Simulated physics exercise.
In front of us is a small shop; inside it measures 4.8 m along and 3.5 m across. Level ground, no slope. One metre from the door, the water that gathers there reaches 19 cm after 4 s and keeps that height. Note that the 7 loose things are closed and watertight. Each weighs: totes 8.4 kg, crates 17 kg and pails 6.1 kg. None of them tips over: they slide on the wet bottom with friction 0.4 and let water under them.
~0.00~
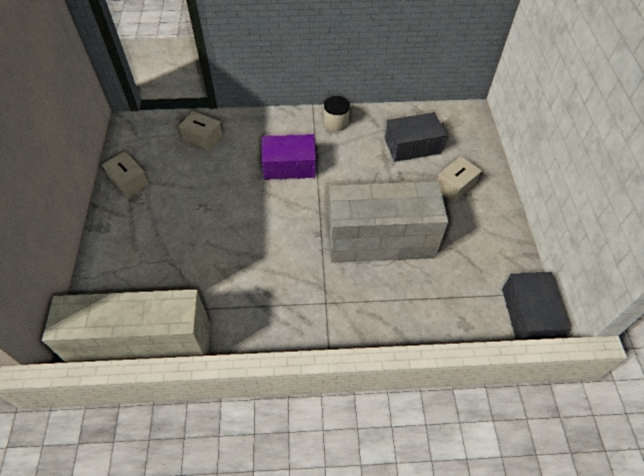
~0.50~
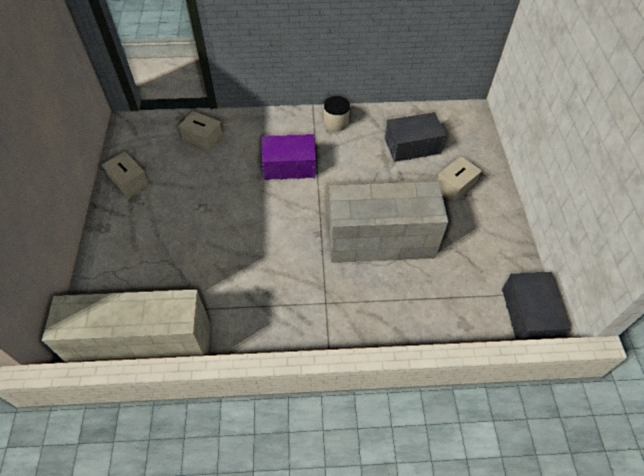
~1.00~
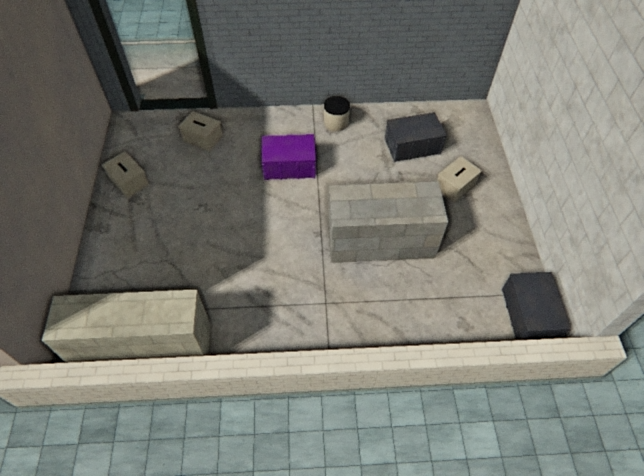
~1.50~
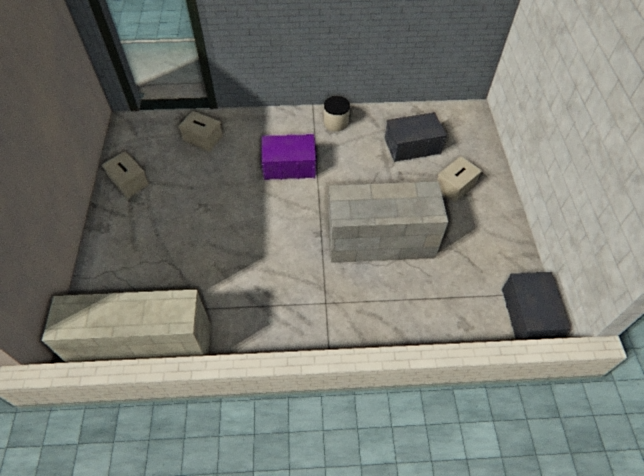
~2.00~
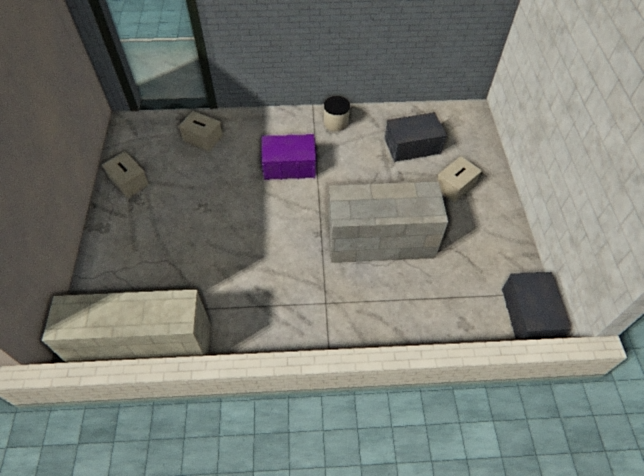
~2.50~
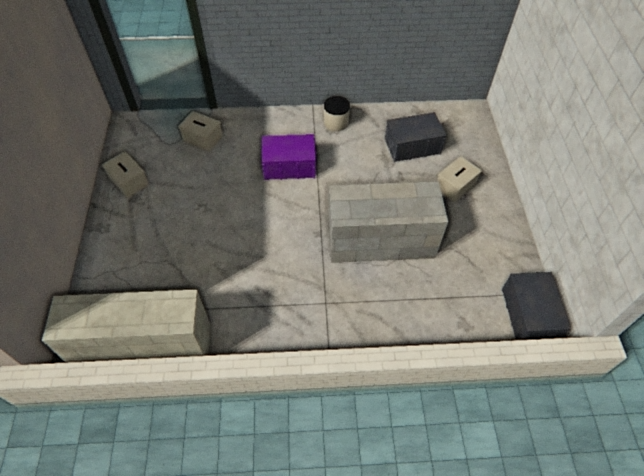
At the start, a purple crate, other blocks and a small round pail sit on the floor of a walled shop, with pale grey paving outside. The paving then turns blue-green under water, also seen beyond the doorway, and the tint gradually deepens while everything inside stays still.
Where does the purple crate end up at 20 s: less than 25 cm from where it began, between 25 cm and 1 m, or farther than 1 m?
By then it has been shoved a bit.
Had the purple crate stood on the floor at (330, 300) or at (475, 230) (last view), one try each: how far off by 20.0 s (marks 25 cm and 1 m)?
Going in order, it gets pushed a long way and then it gets pushed a long way.
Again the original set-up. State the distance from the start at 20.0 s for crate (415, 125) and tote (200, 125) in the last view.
The first is 200 cm from its start, the second 140 cm.
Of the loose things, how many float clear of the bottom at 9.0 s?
The number is 1.
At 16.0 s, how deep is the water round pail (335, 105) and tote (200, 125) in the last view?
First roughly 7 cm, second roughly 9 cm.
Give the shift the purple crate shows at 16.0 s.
Roughly 10 cm.
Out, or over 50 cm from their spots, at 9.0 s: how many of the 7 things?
My count gives 2.
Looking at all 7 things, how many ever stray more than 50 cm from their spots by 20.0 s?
7 in all.
After 4.0 s the purple crate is near (288, 148), 0.0 m from its start, aground; 0 afloat.
After 9.0 s the purple crate is near (288, 148), 0.0 m from its start, aground; 1 afloat.
After 16.0 s the purple crate is near (284, 143), 0.1 m from its start, aground; 5 afloat.
After 20.0 s the purple crate is near (233, 158), 0.6 m from its start, afloat; 7 afloat.
